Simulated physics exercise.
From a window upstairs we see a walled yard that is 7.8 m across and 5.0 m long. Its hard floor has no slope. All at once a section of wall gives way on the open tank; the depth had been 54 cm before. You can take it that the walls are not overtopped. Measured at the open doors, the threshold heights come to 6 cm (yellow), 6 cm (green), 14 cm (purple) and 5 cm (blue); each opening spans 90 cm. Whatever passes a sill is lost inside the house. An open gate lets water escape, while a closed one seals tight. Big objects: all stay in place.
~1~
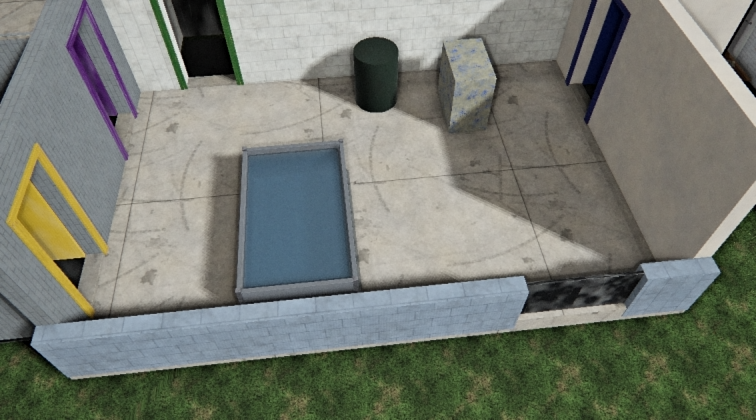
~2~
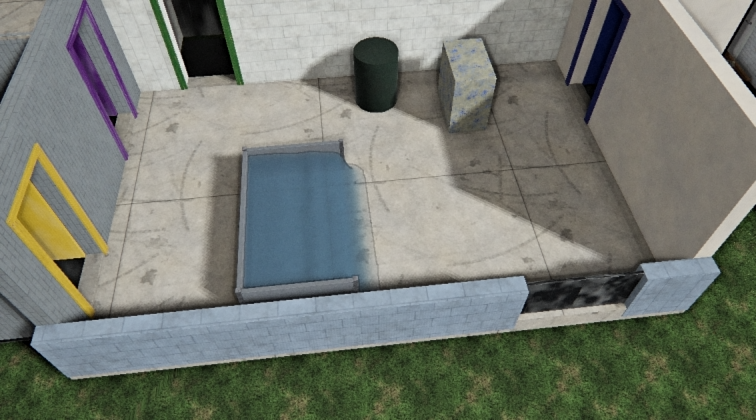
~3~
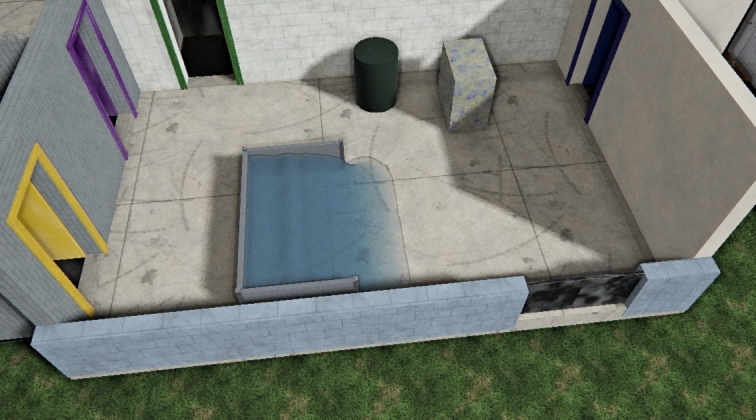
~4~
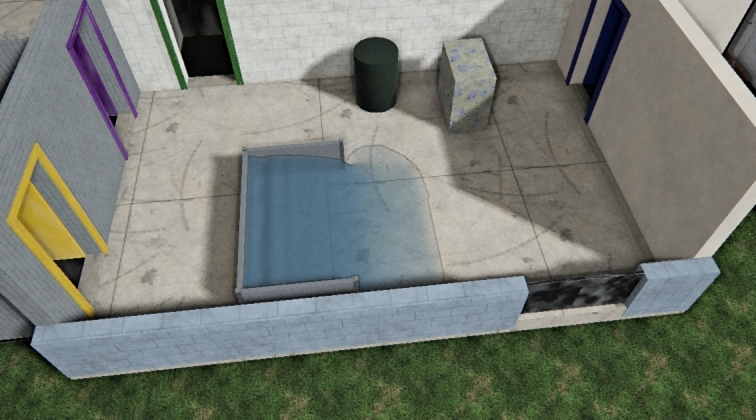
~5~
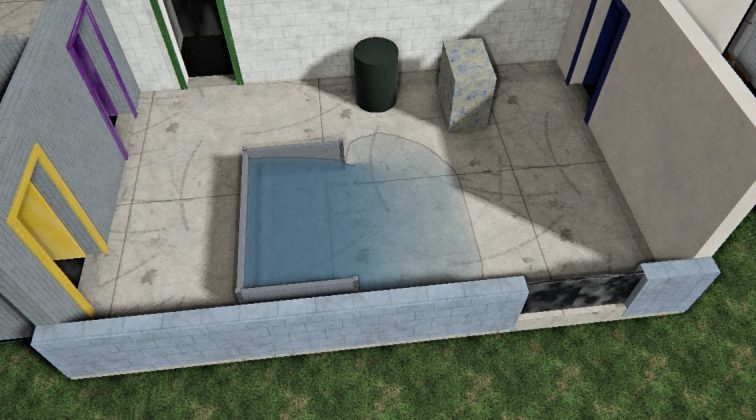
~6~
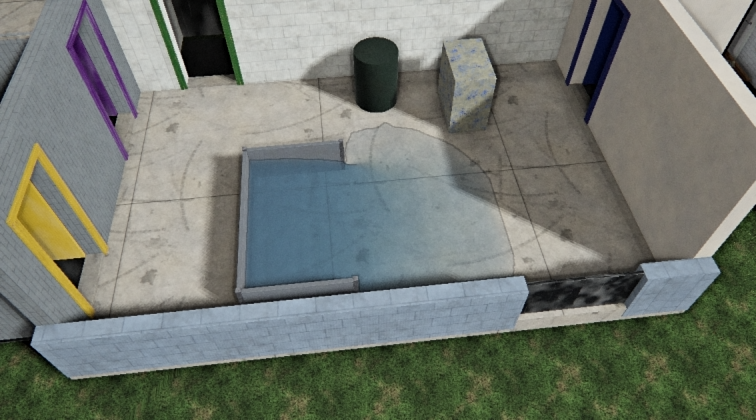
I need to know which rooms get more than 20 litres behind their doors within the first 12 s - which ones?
Result: Yellow door: Short of the limit; green door: Short of the limit; purple door: Short of the limit; blue door: Beyond the limit.
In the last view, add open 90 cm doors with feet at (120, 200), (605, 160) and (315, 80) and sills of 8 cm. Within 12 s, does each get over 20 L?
Well, the first is on the low side, the second is on the high side, and the third is on the low side.
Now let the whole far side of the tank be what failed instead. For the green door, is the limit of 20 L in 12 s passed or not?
Well, at green it would be too much.
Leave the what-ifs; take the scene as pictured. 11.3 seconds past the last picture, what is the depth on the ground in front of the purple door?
Some 5.5 cm.
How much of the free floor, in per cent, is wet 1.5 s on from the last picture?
Covered: Roughly 45 per cent.
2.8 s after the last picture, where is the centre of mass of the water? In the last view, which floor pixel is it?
I'd put it close to (503, 199).
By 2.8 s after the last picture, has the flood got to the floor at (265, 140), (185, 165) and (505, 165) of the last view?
The first point is not yet hit, the second is not yet hit and the third is awash.
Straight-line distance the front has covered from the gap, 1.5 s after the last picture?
Roughly 5.0 metres out.
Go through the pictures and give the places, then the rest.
The first picture shows still water, 54 cm deep, in the open tank at (296, 212).
In the second picture, the front is at a hidden place, 1.3 m from the gap at (347, 222); 0.4 m2 of floor is under water; 54 cm left at the back of the open tank.
In the third picture, the front is at a hidden place, 1.4 m from the gap at (347, 224); 1.6 m2 of floor is under water; 54 cm left at the back of the open tank.
In the fourth picture, water pours out at (347, 224) and has run 1.7 m, to (379, 150); typically 9 cm deep outside, 49 cm at the open tank's back.
In the fifth picture, water pours out at (347, 225) and has run 2.0 m, to a hidden place; typically 7 cm deep outside, 46 cm at the open tank's back.
In the sixth picture, the front is at a hidden place, 2.4 m from the gap at (347, 225); 6.5 m2 of floor is under water; 44 cm left at the back of the open tank.
Then, 0.7 s after the last picture water covers 40 % of the floor and is deepest (20 cm) near (360, 273); yellow door not reached, green door not reached, purple door not reached, blue door not reached.
Then, 1.5 s after the last picture water covers 45 % of the floor and is deepest (38 cm) near (666, 288); yellow door not reached, green door not reached, purple door not reached, blue door 8 cm at the sill, 0 L in.
Then, 2.8 s after the last picture water covers 50 % of the floor and is deepest (22 cm) near (568, 274); yellow door not reached, green door not reached, purple door not reached, blue door 11 cm at the sill, 27 L in.
Then, 6.3 s after the last picture water covers 70 % of the floor and is deepest (16 cm) near (389, 85); yellow door not reached, green door not reached, purple door not reached, blue door 12 cm at the sill, 76 L in.
Then, 11.3 s after the last picture water covers 90 % of the floor and is deepest (9 cm) near (419, 314); yellow door 3 cm at the sill, 0 L in, green door 5 cm at the sill, 0 L in, purple door 6 cm at the sill, 0 L in, blue door 5 cm at the sill, 124 L in.
